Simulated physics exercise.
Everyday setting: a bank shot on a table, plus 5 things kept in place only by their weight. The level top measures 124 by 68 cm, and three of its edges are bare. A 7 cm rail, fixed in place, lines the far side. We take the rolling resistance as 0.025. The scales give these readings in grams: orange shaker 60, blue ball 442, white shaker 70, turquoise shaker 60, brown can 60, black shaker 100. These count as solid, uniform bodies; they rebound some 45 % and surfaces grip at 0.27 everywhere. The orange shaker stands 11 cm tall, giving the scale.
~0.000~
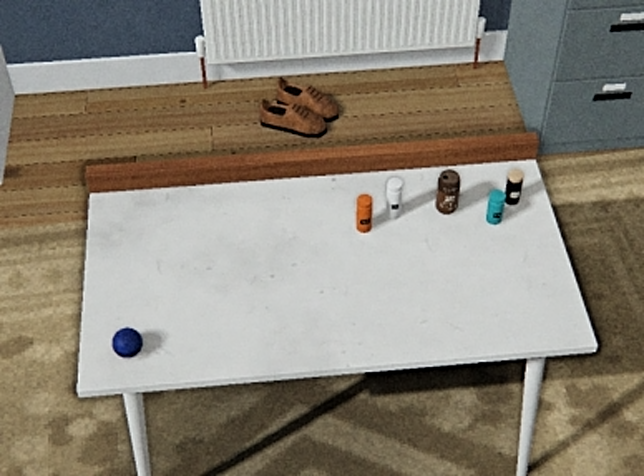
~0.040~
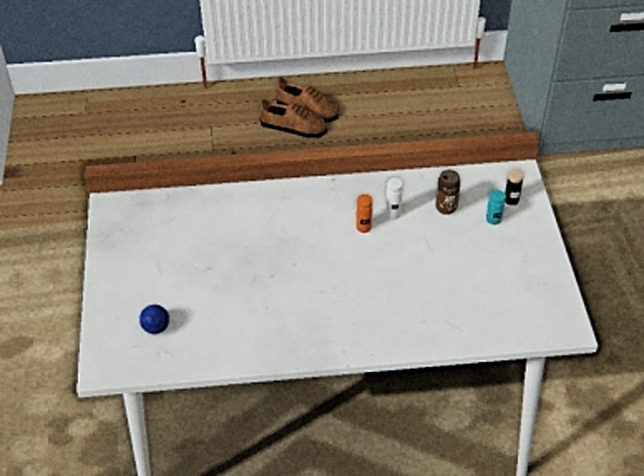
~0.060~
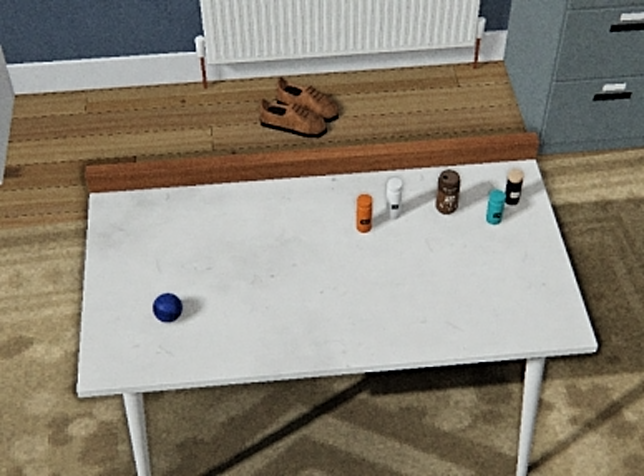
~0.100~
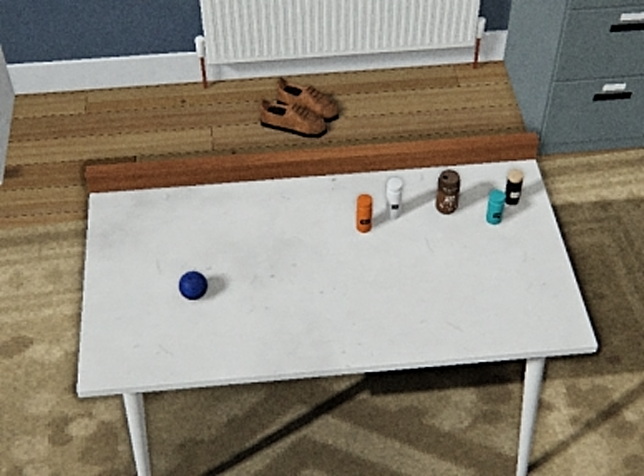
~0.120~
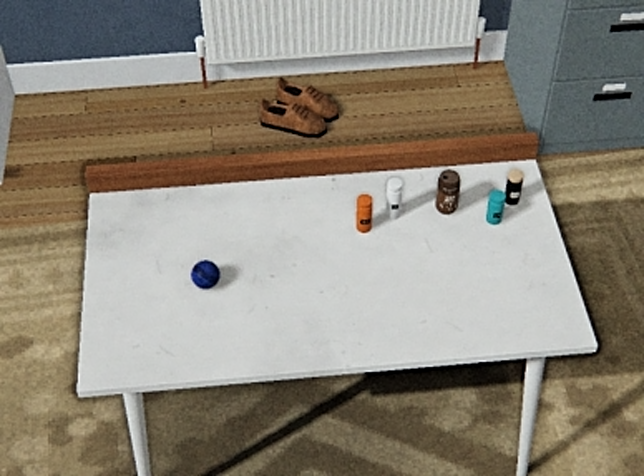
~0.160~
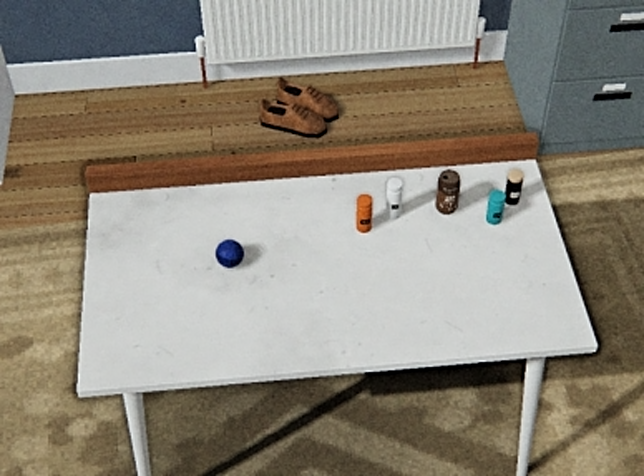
A blue ball rolls diagonally across a white table, moving right and toward the far side.
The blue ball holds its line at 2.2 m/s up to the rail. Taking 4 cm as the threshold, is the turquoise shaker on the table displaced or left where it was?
It is displaced.
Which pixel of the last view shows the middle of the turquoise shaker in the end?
In the end it sits at around (557, 224).
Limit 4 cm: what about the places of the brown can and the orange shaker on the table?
Here the brown can moves off, and the orange shaker is left in place.
By 0.76 s, blue ball near (502, 190); turquoise shaker tilted 29° near (531, 212); white shaker on its side; brown can tilted 16°.
By 1.16 s, blue ball near (592, 242); black shaker now off the table; turquoise shaker on its side near (556, 224); white shaker on its side.
When it is over (1.6 s), off the table, black shaker; lying over on the table, white shaker, turquoise shaker and brown can; orange shaker within 4 cm of the start. End places, in pixels of the last picture, turquoise shaker near (556, 224).
